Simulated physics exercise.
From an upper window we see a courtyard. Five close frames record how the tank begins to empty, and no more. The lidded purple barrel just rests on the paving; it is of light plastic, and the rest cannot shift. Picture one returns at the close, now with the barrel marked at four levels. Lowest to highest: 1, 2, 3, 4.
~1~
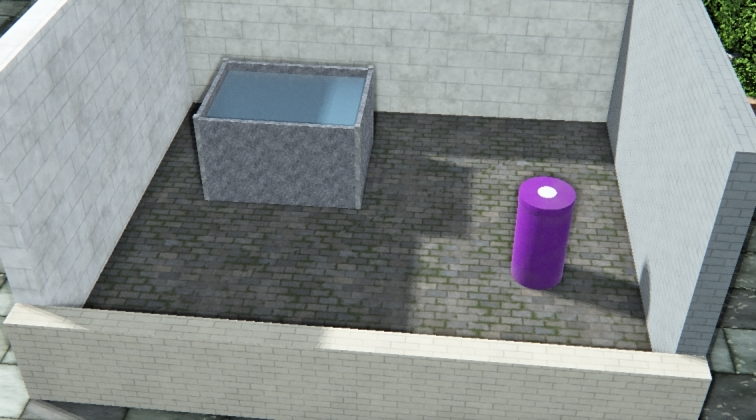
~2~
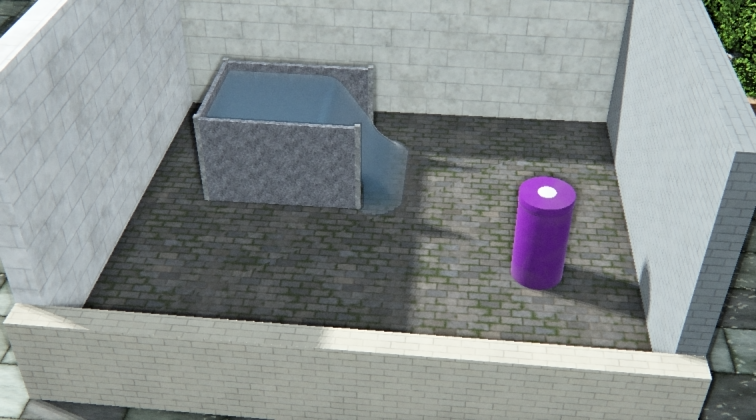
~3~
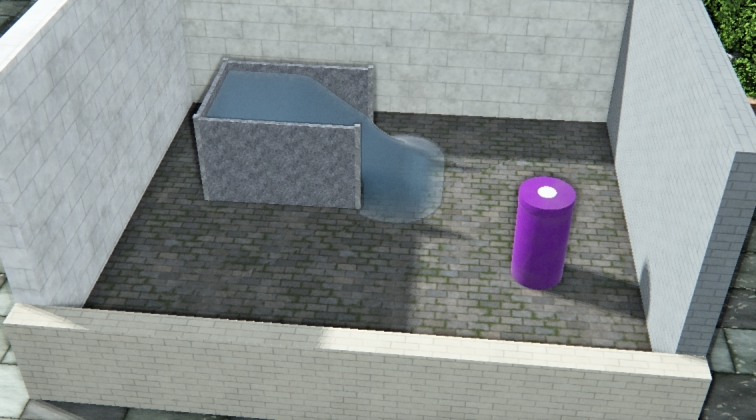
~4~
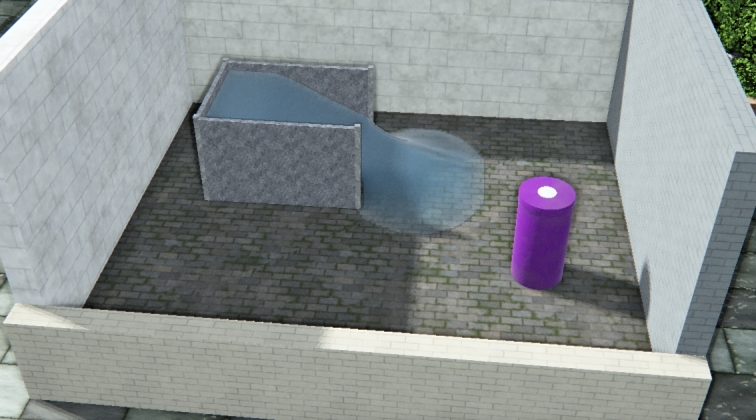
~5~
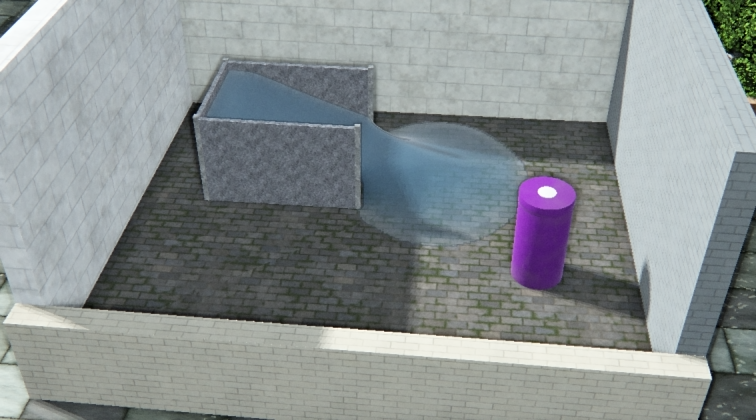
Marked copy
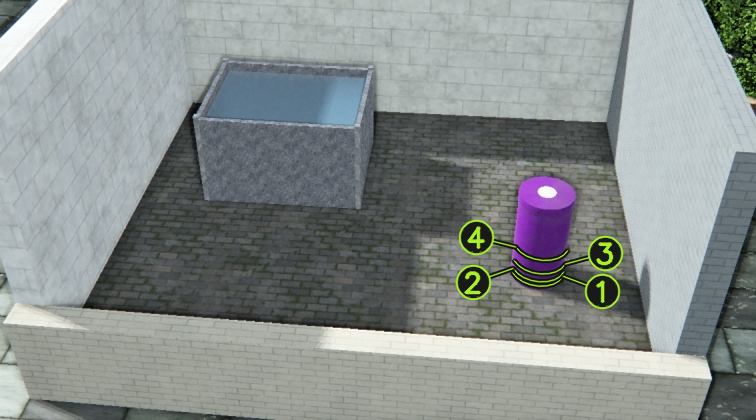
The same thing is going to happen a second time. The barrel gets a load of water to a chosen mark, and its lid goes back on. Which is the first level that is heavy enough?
4.
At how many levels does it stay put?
One.
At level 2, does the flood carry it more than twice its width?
Yes.
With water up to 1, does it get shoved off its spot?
Yes, it does.
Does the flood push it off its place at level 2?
Yes, it does.
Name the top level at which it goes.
Level 3.
In lime, 1 at (538, 286); 2 at (539, 281); 3 at (540, 273); 4 at (542, 260); from the bottom up 1, 2, 3, 4.
With 1, it is pushed about 8 times its own width away.
With 2, it is pushed about 7 times its own width away.
With 3, it is pushed about half its own width away.
With 4, it does not move.
